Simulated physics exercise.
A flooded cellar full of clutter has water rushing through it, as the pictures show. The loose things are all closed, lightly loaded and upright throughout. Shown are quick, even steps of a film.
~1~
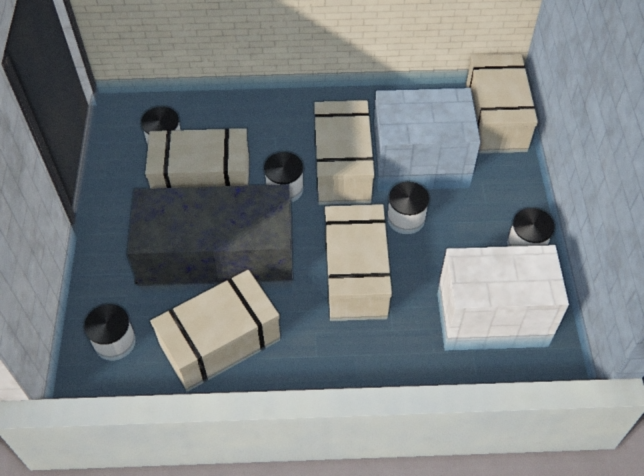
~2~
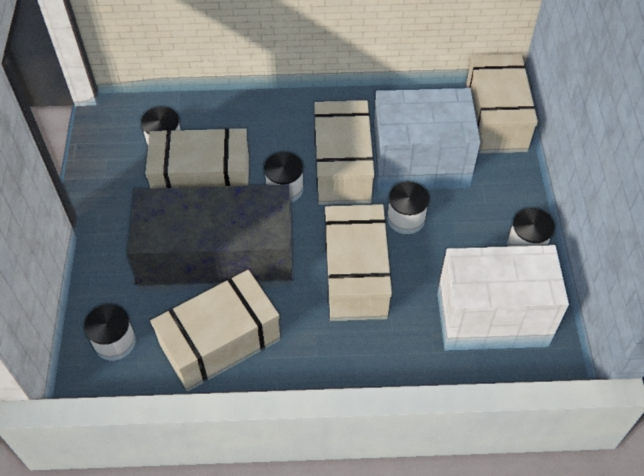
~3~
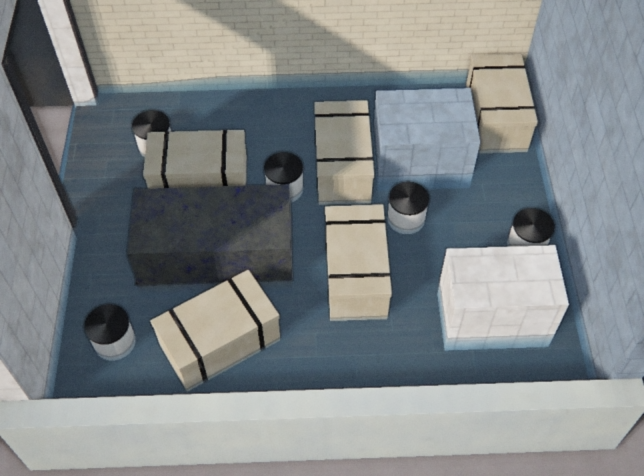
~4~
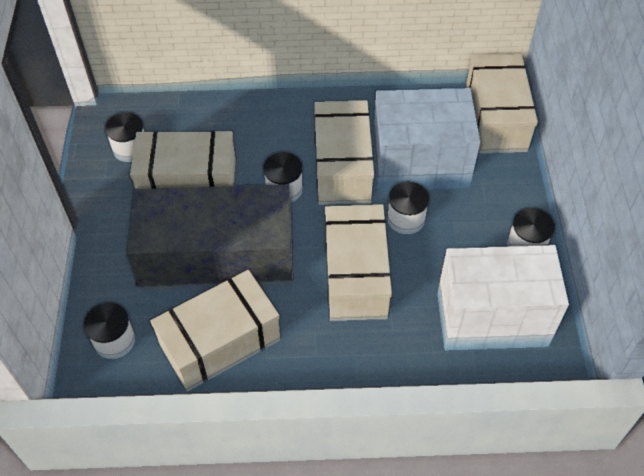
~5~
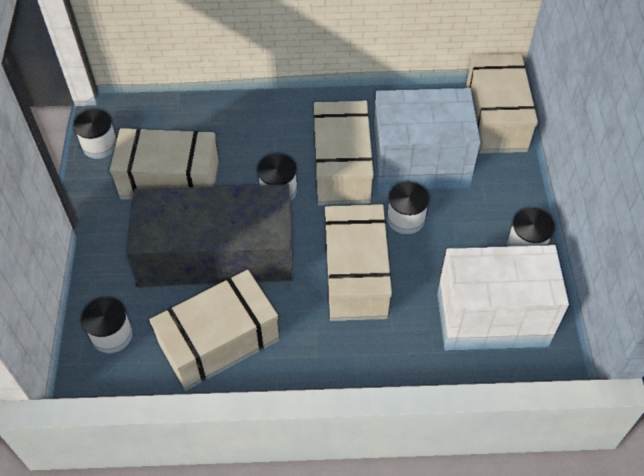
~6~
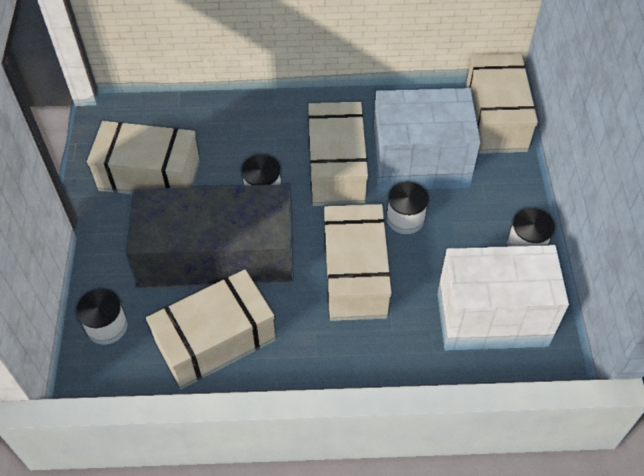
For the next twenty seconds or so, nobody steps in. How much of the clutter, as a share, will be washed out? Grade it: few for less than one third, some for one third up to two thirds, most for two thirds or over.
Grade: Most.
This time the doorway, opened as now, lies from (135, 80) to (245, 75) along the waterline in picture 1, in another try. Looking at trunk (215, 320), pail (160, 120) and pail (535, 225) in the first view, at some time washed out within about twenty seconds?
Listed order gives stays put, departs, stays put.
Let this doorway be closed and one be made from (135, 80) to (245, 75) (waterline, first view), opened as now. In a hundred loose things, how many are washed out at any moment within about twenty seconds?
Share reached: 70 %.
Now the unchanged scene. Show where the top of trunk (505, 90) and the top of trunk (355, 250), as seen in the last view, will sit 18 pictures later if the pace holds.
Approximately (423, 71) for the first and (213, 104) for the second.
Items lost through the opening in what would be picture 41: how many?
The number works out to 8.
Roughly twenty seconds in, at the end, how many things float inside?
Number: 0.
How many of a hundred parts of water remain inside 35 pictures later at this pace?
Looks like about 40 per cent of the water.
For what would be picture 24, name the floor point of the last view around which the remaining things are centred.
Estimate: Close to (285, 173) px.
A moment on, 2 of 10 are out; 8 afloat.
Next, 5 of 10 are out; 5 afloat.
Later, 8 of 10 are out; 2 afloat.
In the end, 8 of 10 are out; 0 afloat.
